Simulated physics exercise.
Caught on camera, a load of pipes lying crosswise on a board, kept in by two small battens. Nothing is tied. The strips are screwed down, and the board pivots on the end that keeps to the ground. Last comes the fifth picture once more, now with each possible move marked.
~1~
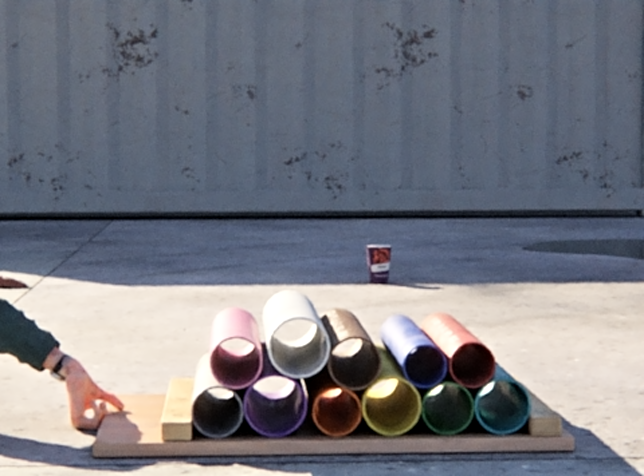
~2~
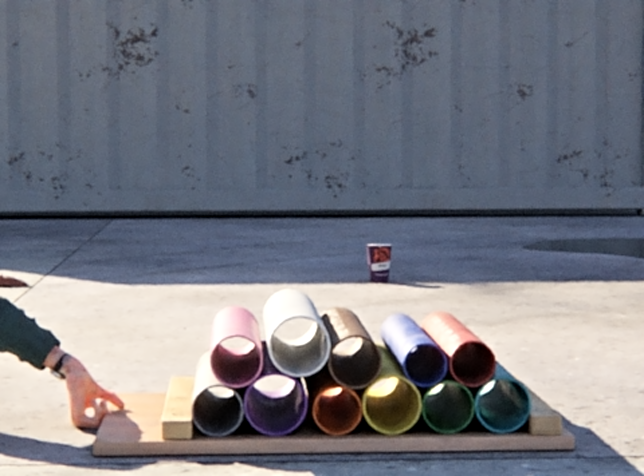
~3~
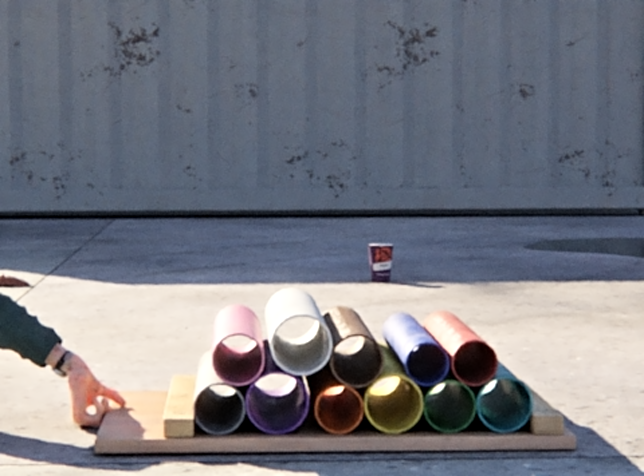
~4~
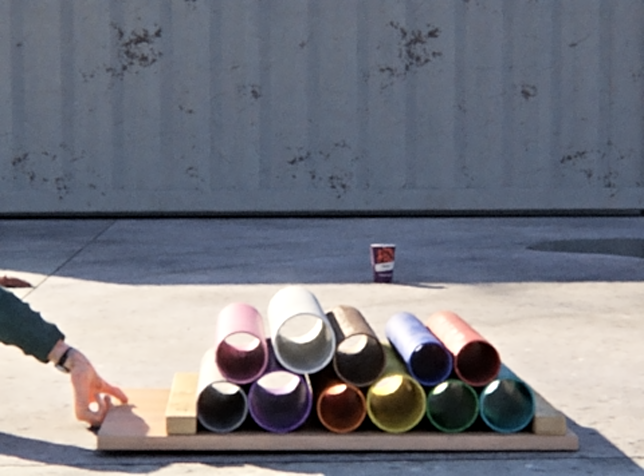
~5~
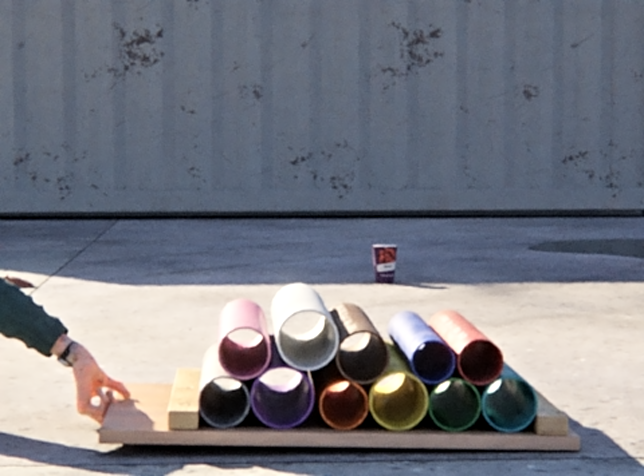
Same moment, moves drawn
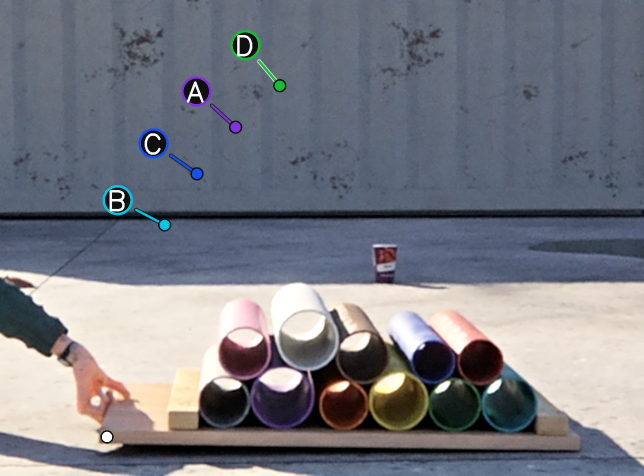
On sunlit concrete in front of a grey metal wall, a hand gripped the left end of a board stacked with colourful pipes, then raised that end slightly, the pipes rising with it.
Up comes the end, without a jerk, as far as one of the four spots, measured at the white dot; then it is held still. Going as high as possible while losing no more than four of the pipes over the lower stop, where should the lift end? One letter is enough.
The highest mark that will do is C.
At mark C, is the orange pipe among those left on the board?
Yes.
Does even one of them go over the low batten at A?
At A: Yes.
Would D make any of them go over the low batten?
Yes, at D.
On the marked copy, A at (236, 127); B at (164, 225); C at (197, 174); D at (280, 86); the white dot at (107, 437).
Following C. Soon after the start, board at 20°.
Later, board at 35°.
In the end, board at 35°, four over the low batten (blue, red, brown, white).
As for the rest, A eleven over the low batten; B four over the low batten (blue, red, brown, white); D eight over the low batten.
